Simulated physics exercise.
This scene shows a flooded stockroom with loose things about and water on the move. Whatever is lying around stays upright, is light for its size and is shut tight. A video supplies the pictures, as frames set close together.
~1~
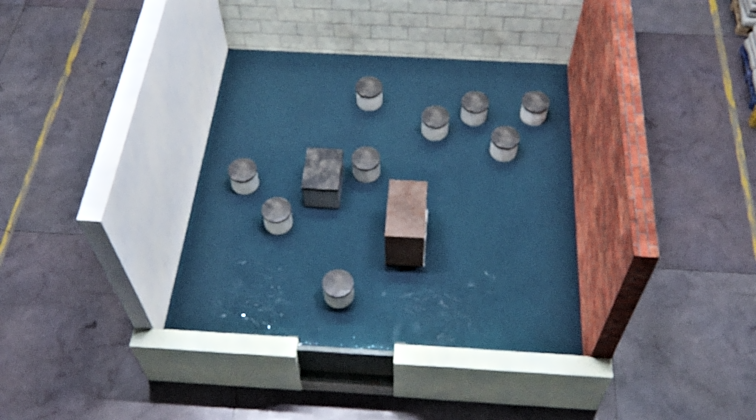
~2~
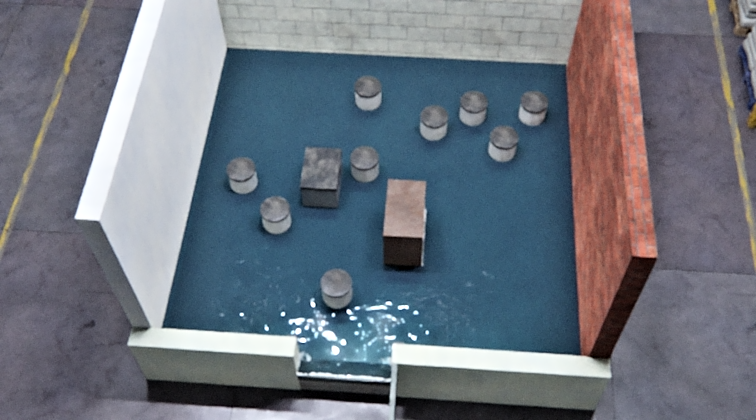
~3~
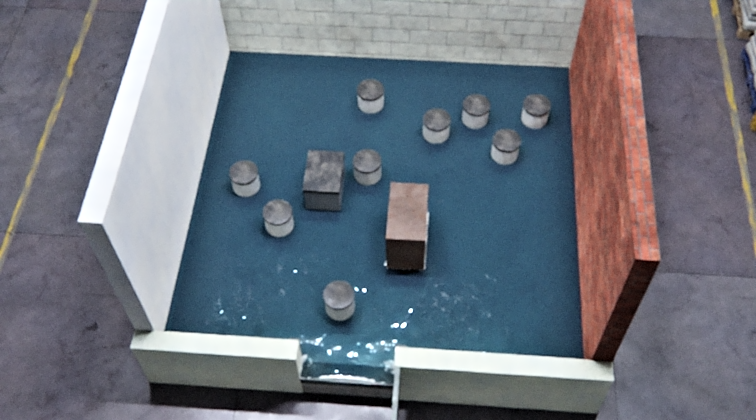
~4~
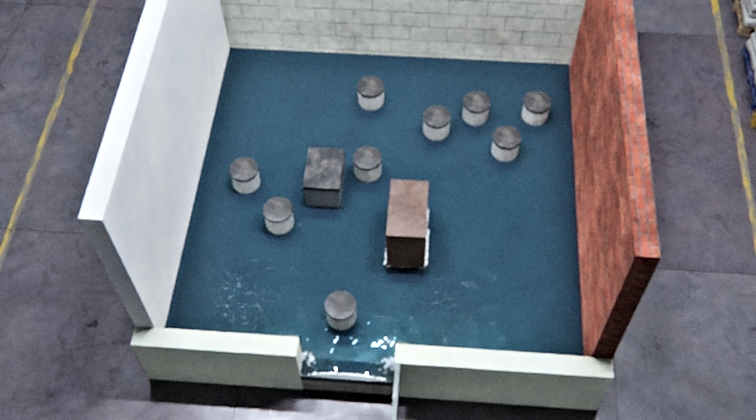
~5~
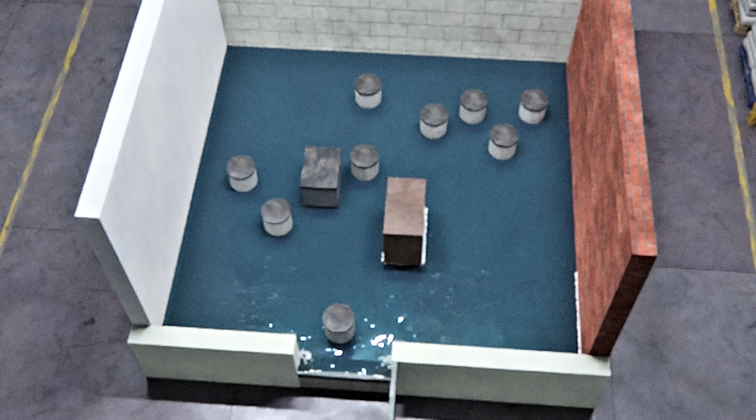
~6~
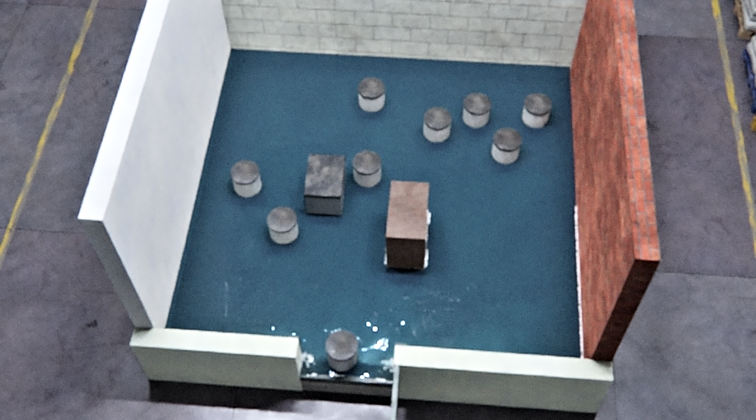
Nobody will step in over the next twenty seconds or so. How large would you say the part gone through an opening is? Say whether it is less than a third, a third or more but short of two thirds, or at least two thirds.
It is a third or more but short of two thirds.
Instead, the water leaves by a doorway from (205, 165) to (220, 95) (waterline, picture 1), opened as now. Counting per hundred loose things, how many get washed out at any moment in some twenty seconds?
Near 60 percent, give or take.
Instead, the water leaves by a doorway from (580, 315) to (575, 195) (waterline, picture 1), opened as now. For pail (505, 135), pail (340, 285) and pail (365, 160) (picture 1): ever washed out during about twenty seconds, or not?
The three come to escape, escape and escape, in that order.
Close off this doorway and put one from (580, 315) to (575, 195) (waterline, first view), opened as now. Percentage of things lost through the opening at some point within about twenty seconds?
Share out: Near 70 %.
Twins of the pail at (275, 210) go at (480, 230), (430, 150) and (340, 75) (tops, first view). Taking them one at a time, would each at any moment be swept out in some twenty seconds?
Taken in the given order, the three: Exits at some point, doesn't escape and doesn't escape.
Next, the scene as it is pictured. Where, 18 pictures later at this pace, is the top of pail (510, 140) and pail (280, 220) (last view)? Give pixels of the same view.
Estimated positions: (501, 165); (327, 365).
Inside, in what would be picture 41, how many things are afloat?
Count: 6.
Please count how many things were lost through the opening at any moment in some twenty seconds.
It comes out at 5.
A moment on, 1 of 10 are out; 9 afloat.
Next, 1 of 10 are out; 9 afloat.
Later, 4 of 10 are out; 6 afloat.
In the end, 5 of 10 are out; 5 afloat.
